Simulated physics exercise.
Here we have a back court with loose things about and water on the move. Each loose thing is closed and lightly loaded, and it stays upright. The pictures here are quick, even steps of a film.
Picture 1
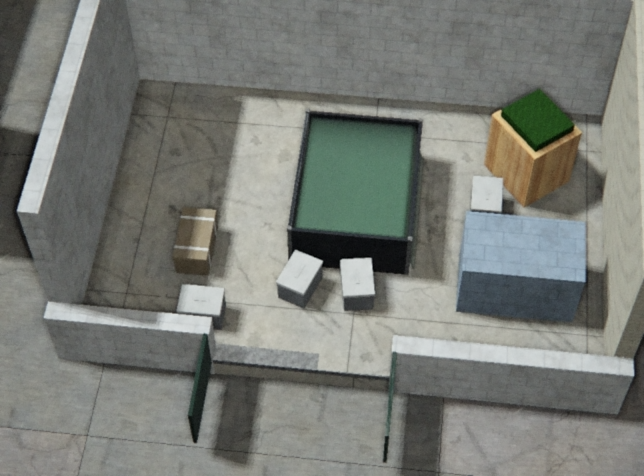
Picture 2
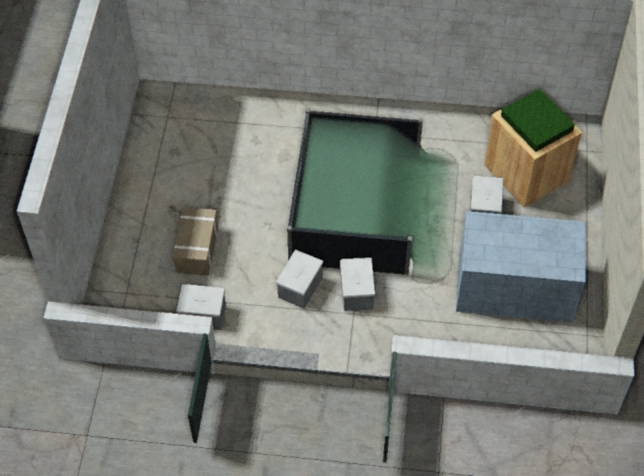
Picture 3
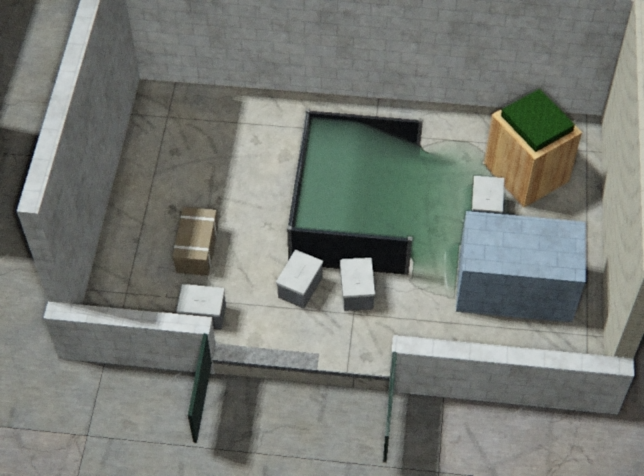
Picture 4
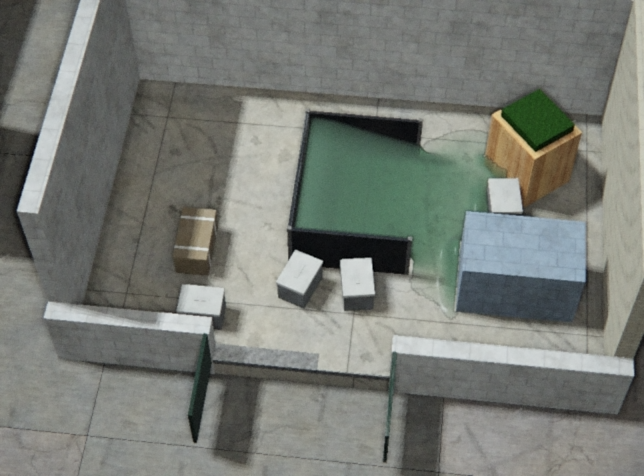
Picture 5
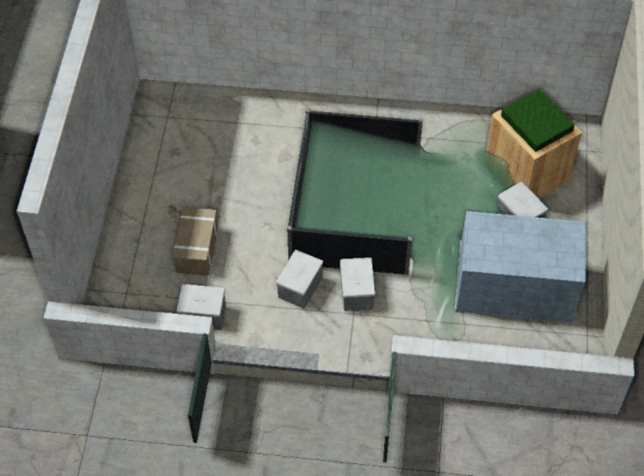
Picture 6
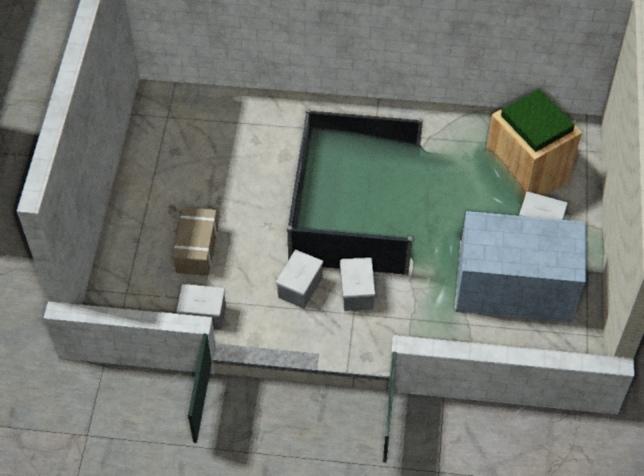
Green water pours from the tank's open right side and pushes one white box rightward.
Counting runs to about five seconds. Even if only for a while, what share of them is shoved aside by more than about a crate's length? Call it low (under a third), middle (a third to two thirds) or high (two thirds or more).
Middle.
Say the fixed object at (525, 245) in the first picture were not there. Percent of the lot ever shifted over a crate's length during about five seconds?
Around 100 in a hundred.
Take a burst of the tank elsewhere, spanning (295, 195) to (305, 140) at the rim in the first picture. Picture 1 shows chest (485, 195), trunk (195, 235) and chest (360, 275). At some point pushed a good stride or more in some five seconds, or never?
Never got that far, got that far, never got that far.
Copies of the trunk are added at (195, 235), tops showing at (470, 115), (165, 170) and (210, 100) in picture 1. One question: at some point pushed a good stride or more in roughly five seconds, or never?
Going by the order given: Travels that far, stays in place, travels that far.
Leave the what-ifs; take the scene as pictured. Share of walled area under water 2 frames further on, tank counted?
Around 35 percent.
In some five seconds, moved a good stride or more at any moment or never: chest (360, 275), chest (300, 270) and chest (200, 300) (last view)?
Well, in the order you gave them, the first went the distance, the second went the distance, and the third stayed under the mark.
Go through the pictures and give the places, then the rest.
The first picture shows a chest at (487, 193), on the bottom; a chest at (358, 277), on the bottom; 0 of 5 have shifted.
The second picture shows a chest at (487, 193) rests on the ground; a chest at (358, 277) rests on the ground; 0 of 5 have shifted.
The third picture shows a chest at (489, 193) rests on the ground; a chest at (358, 277), on the bottom; 0 of 5 have shifted.
The fourth picture shows a chest at (505, 195) rests on the ground, close to its start; a chest at (358, 277), on the bottom; 1 of 5 have shifted.
The fifth picture shows a chest at (523, 202) rests on the ground, a stride from its start; a chest at (358, 277) rests on the ground; 1 of 5 have shifted.
The sixth picture shows a chest at (543, 209) rests on the ground, a stride from its start; a chest at (358, 277) rests on the ground; 1 of 5 have shifted.
A moment on, 1 of 5 are well off their spots; 1 afloat.
Next, 1 of 5 are well off their spots; 1 afloat.
Later, 1 of 5 are well off their spots; 1 afloat.
In the end, 3 of 5 are well off their spots, and 3 have been at some point; 1 afloat.
